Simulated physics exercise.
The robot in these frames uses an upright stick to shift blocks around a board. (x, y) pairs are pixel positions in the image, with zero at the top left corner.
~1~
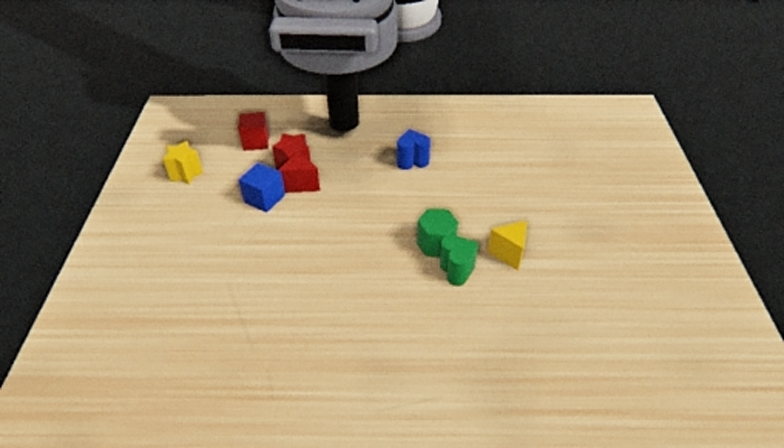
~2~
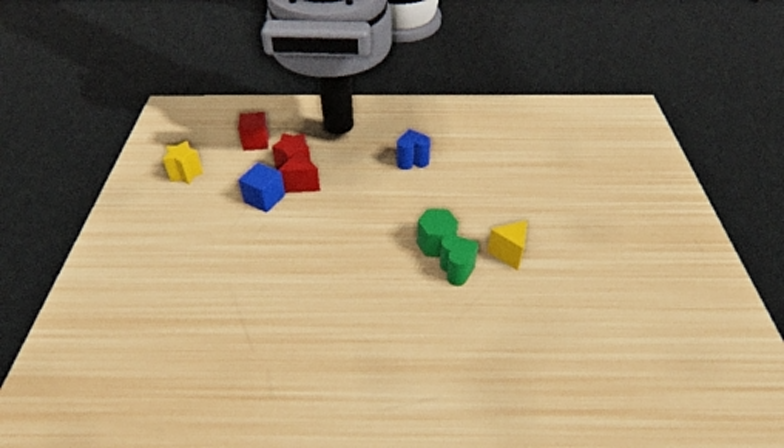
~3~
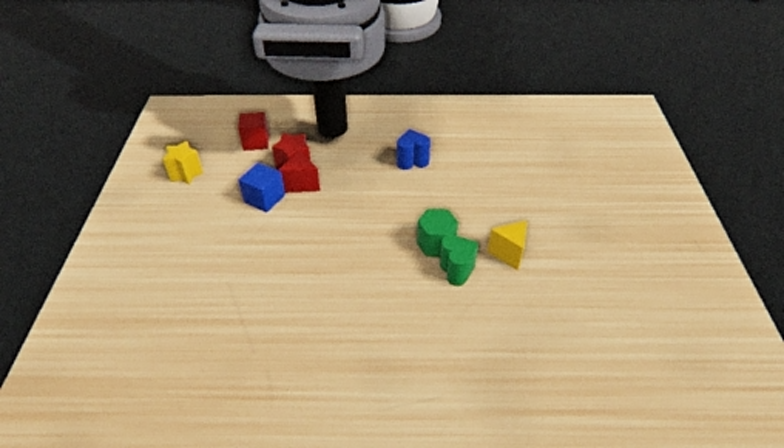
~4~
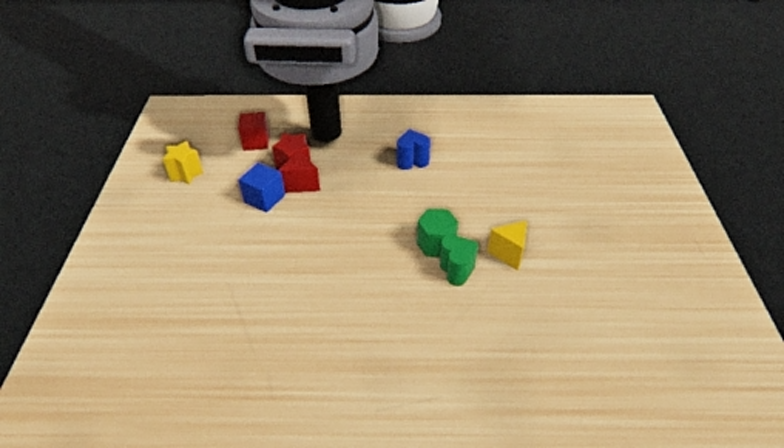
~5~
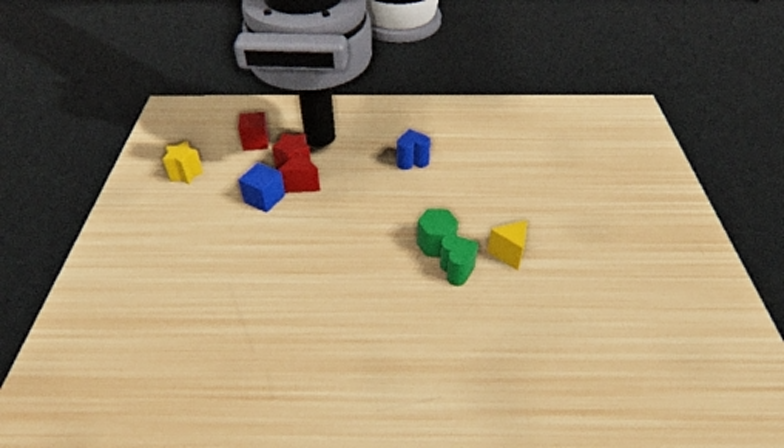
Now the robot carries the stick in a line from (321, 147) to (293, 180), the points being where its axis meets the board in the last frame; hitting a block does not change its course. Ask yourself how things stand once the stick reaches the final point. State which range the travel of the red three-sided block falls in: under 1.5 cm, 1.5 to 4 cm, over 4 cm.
Its final spot will lie 1.5 to 4 cm from the current one.
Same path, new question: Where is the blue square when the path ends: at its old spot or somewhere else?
Moved away.
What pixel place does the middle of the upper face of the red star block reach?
Put as a pixel place, it's (258, 162).
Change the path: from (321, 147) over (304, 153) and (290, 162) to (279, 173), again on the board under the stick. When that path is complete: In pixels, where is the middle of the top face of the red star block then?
In the picture, it is at (256, 171).
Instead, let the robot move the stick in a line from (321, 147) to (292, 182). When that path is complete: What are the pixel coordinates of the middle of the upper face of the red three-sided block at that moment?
If I read the scene right, the answer is (297, 181).
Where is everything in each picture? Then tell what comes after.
The first frame shows stick's lower end at (344, 123); red square at (251, 120); blue square at (260, 175); red star block at (291, 143); red three-sided block at (299, 162).
The second frame shows stick at (339, 126); blocks still.
The third frame shows stick at (333, 129); blocks still.
The fourth frame shows stick at (327, 133); blocks still.
The fifth frame shows stick at (320, 138); red square at (251, 120); blue square at (260, 175); red star block at (291, 143); red three-sided block at (299, 162).
On the path given first. Halfway along, stick at (305, 154); red star block at (274, 155); red three-sided block at (299, 164).
At the end, stick at (291, 171); red square still; blue square at (246, 186); red star block at (258, 162); red three-sided block at (297, 180), turned 25° anticlockwise.
